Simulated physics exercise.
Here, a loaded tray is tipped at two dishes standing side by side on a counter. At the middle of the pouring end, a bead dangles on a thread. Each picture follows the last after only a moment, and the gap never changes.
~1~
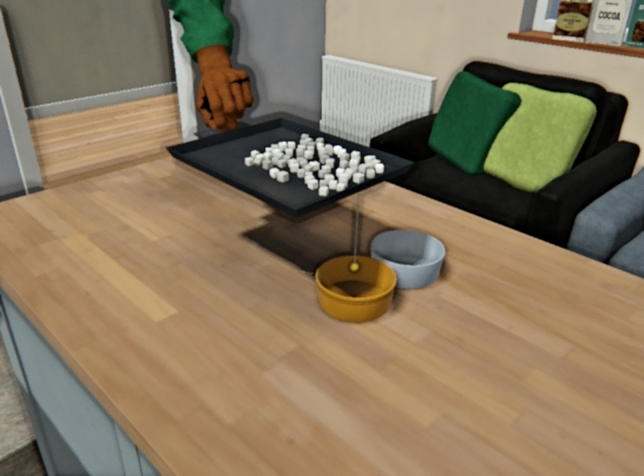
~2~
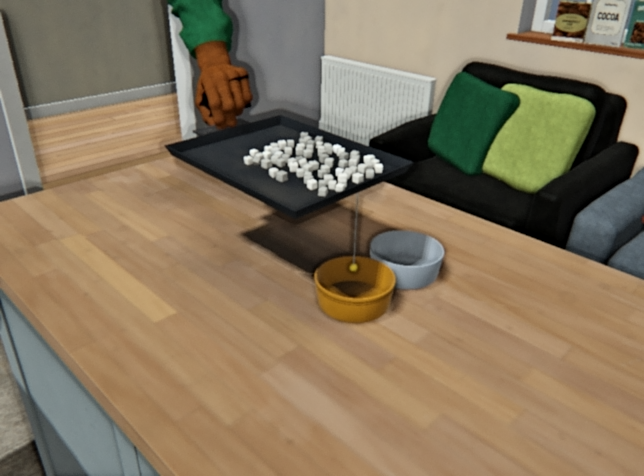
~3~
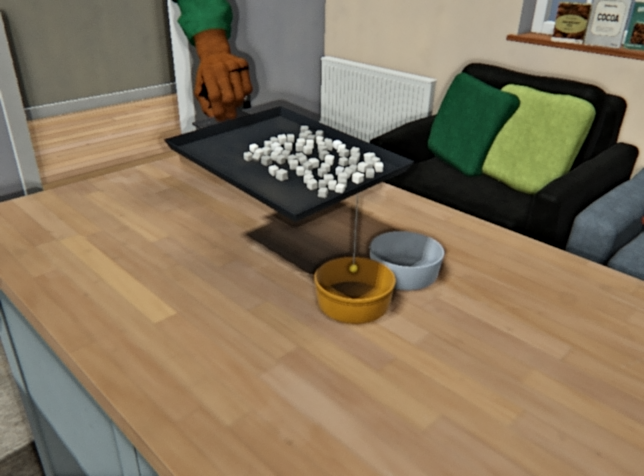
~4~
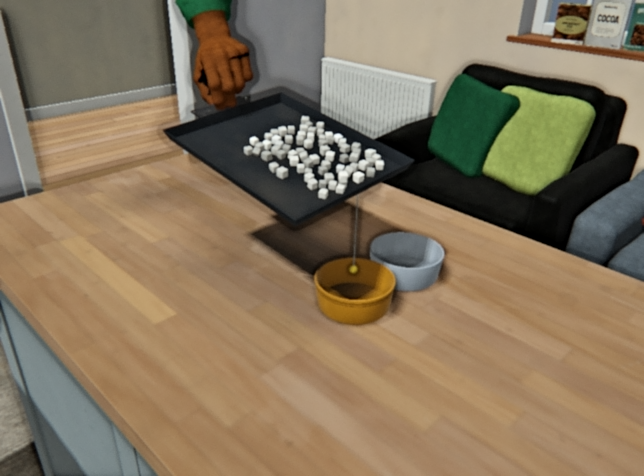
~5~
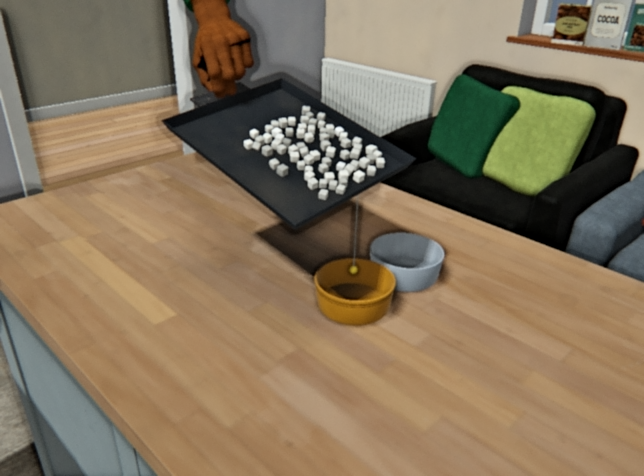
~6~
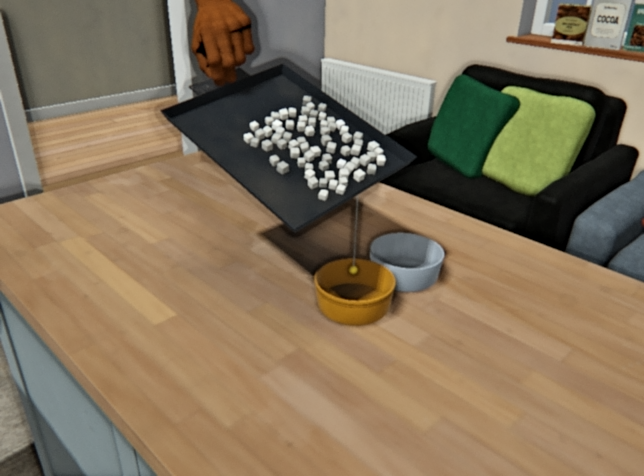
In the video, a brown hand beneath a green sleeve lifts the far side of a dark tray of white cubes, steadily steepening its slant above an orange dish and a grey dish on a wooden counter.
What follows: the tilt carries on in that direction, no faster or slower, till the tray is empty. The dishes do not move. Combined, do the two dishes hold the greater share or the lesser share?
Minority caught.
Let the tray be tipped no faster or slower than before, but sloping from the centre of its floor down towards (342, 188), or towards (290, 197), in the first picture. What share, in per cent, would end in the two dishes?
Near 20 % and, after that, 0 %.
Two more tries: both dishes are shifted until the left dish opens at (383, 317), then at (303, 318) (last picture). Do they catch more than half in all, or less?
The first try: Not half. The second: Over half.
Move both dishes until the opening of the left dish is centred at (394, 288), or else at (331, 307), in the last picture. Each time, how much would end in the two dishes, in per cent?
About 0 per cent, then about 60 per cent.
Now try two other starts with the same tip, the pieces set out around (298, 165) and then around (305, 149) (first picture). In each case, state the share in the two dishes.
Around 10 percent the first time and around 0 percent the second time.
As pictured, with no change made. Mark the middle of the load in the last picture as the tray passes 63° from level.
The load is centred near (321, 211).
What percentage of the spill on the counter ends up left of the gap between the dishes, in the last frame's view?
Around 90 per cent, I reckon.
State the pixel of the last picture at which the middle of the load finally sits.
(299, 360).
Soon after the last picture, tray tipped steeply; most on the tray; about a quarter in the air.
A little later, tray tipped past a quarter turn; a stray few in the left dish; nearly all outside both; a small part in the air.
Later still, tray tipped past a quarter turn; a stray few in the left dish; nearly all outside both.
At rest, tray tipped past a quarter turn; a stray few in the left dish; none in the right dish; nearly all outside both.
